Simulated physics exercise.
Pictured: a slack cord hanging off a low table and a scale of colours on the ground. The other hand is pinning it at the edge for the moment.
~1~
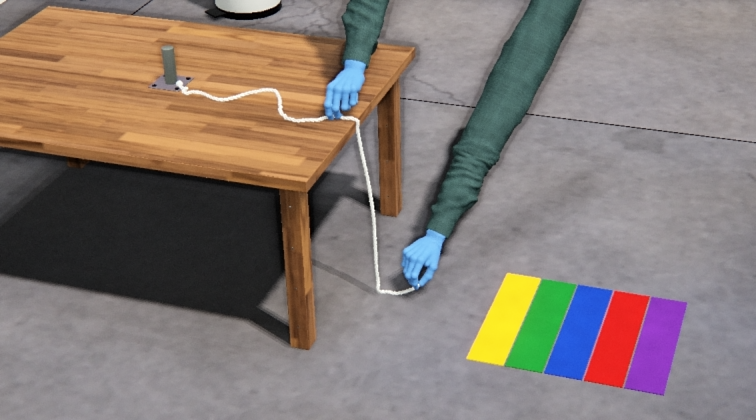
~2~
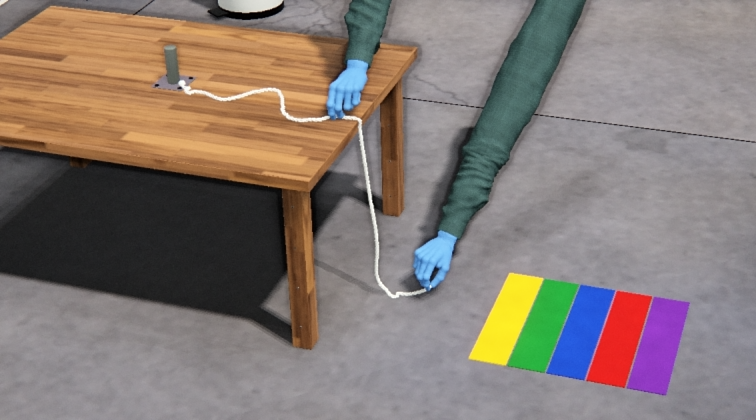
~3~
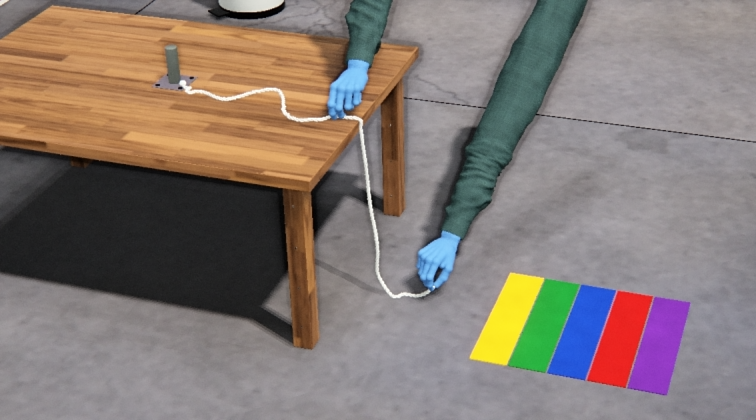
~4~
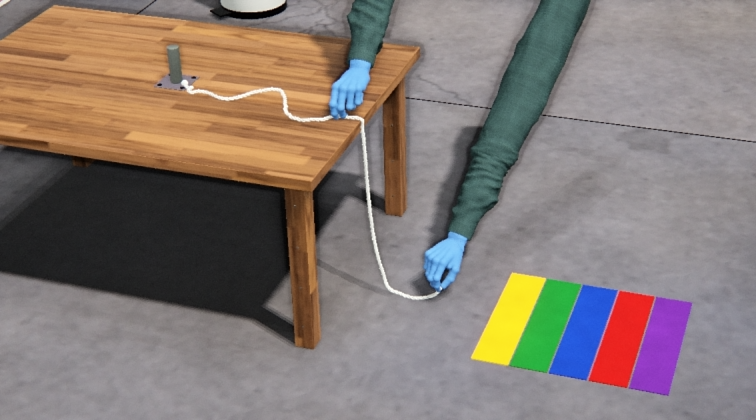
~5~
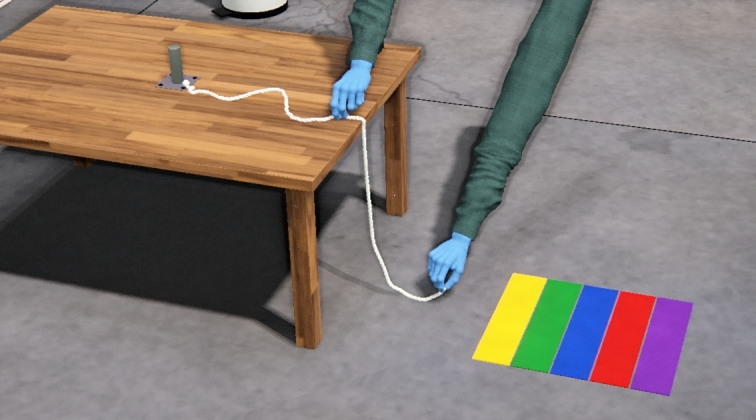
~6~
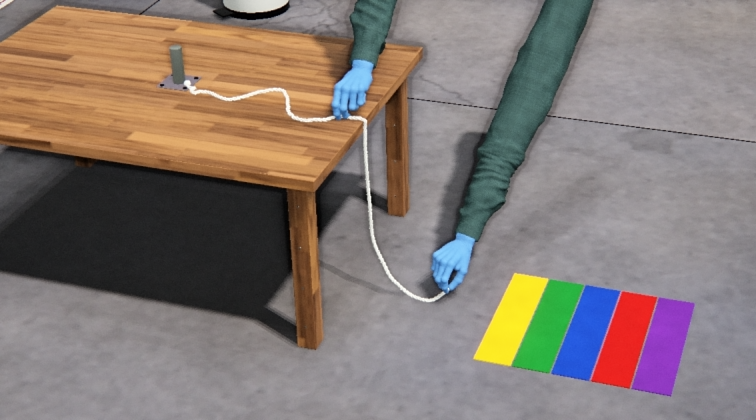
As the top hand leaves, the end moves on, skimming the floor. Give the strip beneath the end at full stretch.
Red strip.
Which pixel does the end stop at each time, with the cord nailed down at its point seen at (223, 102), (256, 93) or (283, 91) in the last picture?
That would be (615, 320) for the first, (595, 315) for the second and (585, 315) for the third.
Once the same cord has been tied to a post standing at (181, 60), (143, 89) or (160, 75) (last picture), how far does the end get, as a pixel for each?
Around (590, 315), then (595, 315), then (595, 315).
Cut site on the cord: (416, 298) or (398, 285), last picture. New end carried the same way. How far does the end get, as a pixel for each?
Case by case: Roughly (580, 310), then roughly (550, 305).
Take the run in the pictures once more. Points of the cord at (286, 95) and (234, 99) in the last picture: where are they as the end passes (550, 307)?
The first goes to (317, 104), the other to (260, 94).
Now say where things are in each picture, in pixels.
End (419, 285); yellow (492, 345); green (530, 352); blue (569, 359); red (609, 366); purple (649, 374), in the first picture.
End (430, 287); cord through (194, 92) (265, 90) (288, 117) (360, 132) (372, 208) (377, 276), in the second picture.
End (433, 287), in the third picture.
End (441, 288); cord through (197, 91) (267, 90) (291, 117) (363, 131) (369, 207) (383, 275), in the fourth picture.
End (444, 288), in the fifth picture.
End (448, 289); cord through (199, 92) (270, 90) (294, 117) (365, 132) (370, 208) (389, 275), in the sixth picture.
Soon after, end near (550, 307); over green.
After that, end near (601, 315); over blue.
At the stop, end near (631, 321); over red. It gets as far as the red strip.
